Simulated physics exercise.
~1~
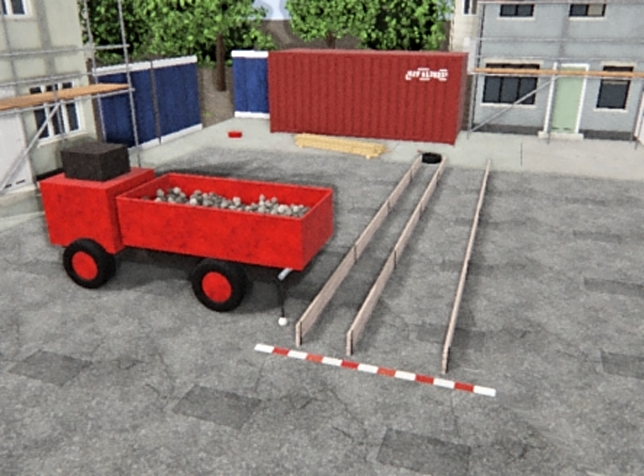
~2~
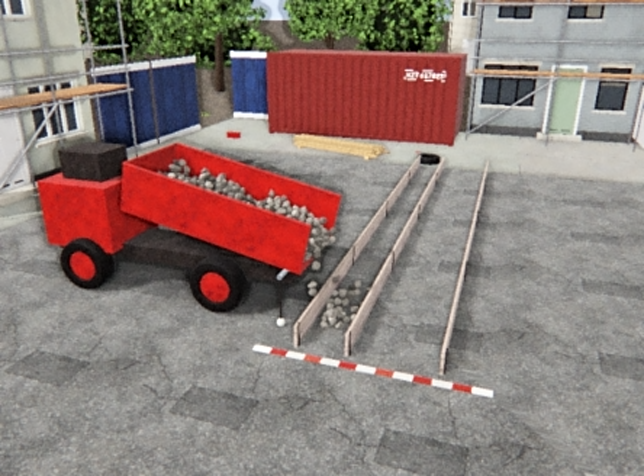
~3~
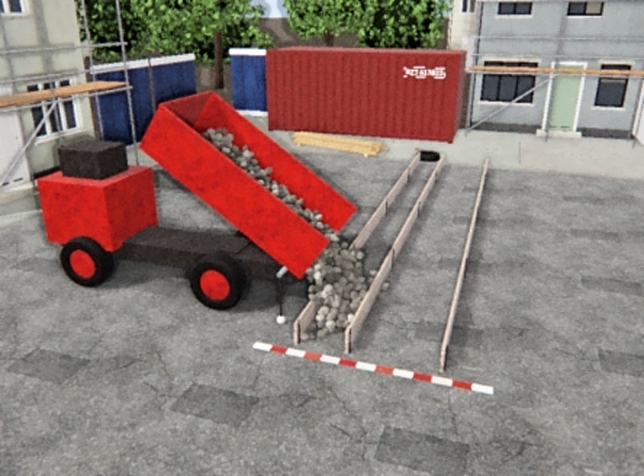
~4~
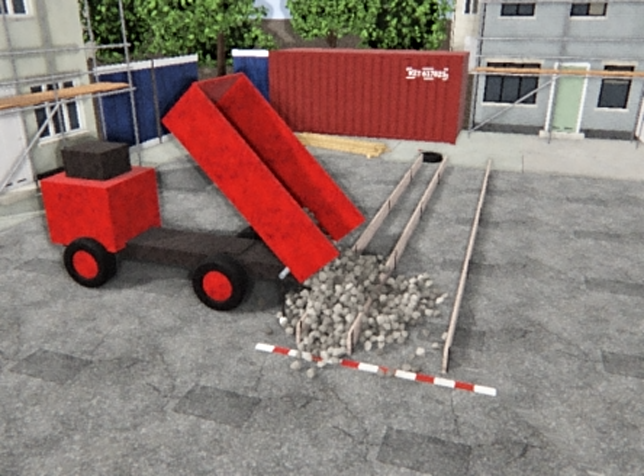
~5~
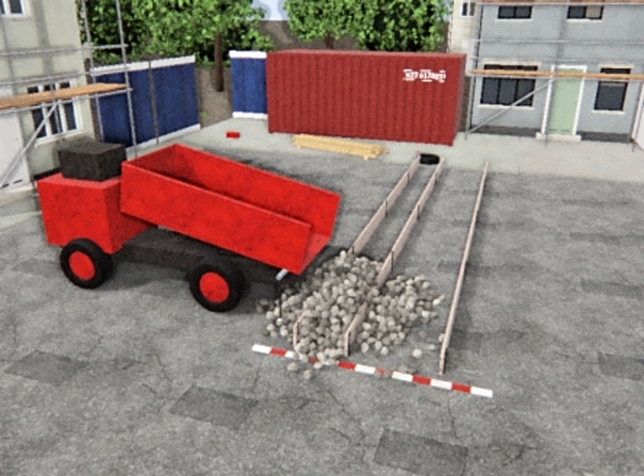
On a paved building site seen from slightly above, a red tipping truck with black wheels stands at the left, its bed full of grey stones. Three low boards run back beside it behind a red and white striped staff, with a red container, blue fencing and scaffolded houses beyond. The bed tilts up steeply, and stones slide off its right end, first into the near bay. More pour down, heaping over the boards, with some reaching the far bay. The emptied bed then lowers partway and stays slightly tilted, leaving a spread pile mostly in the near bay.
